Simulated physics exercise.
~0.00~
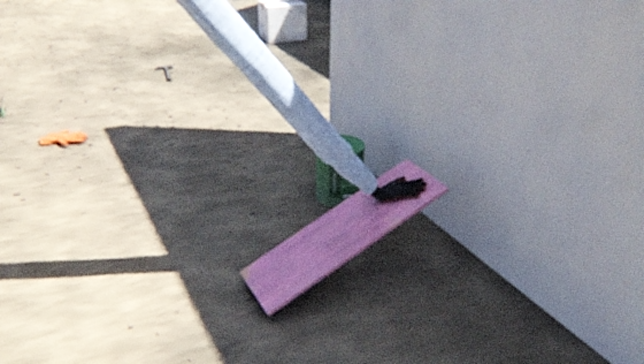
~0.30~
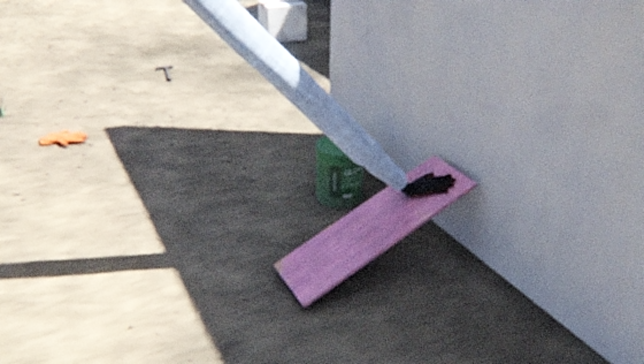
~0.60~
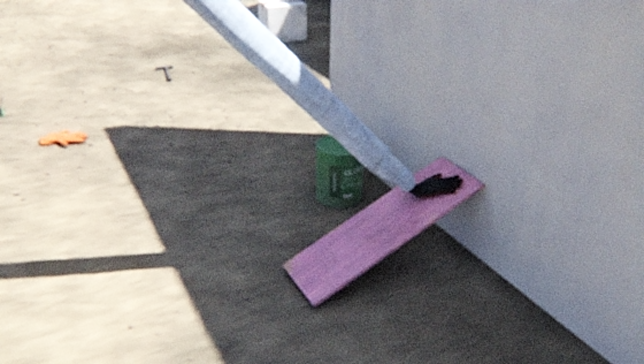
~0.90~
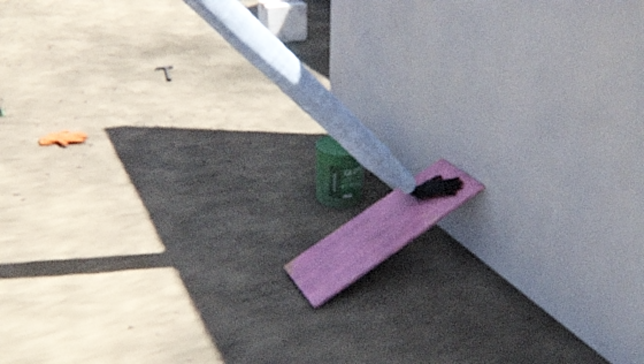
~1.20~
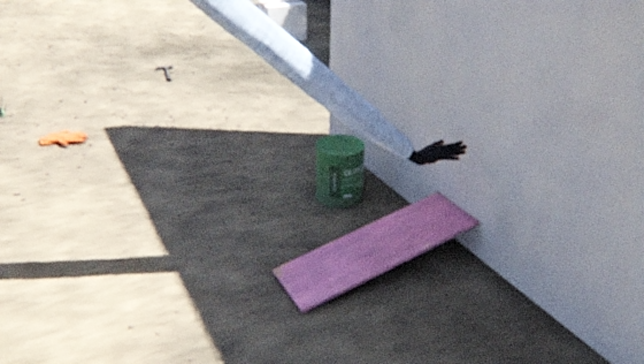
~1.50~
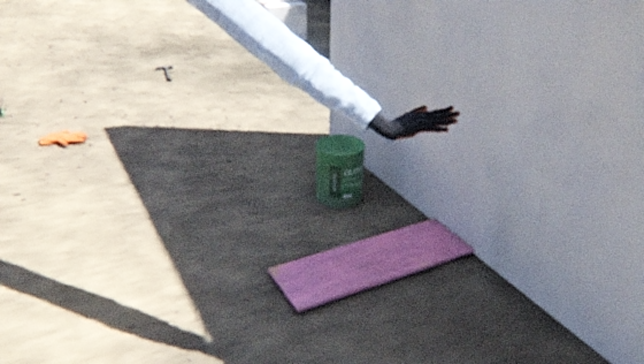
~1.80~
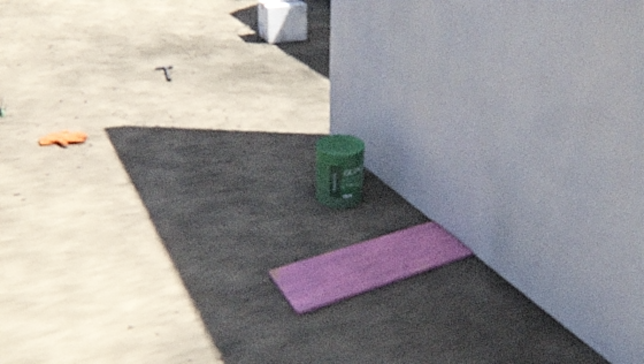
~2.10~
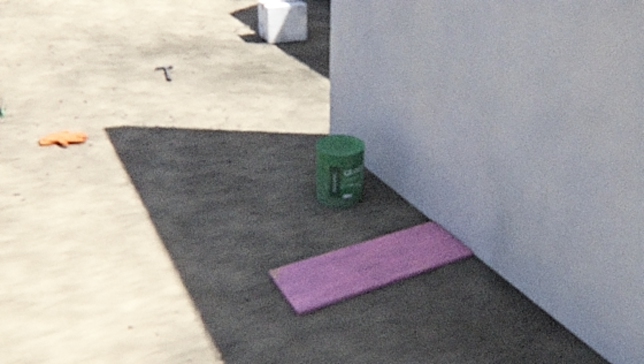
Pink board being leant against a pale wall by a gloved hand, then slipping down flat once released, beside a green pail.
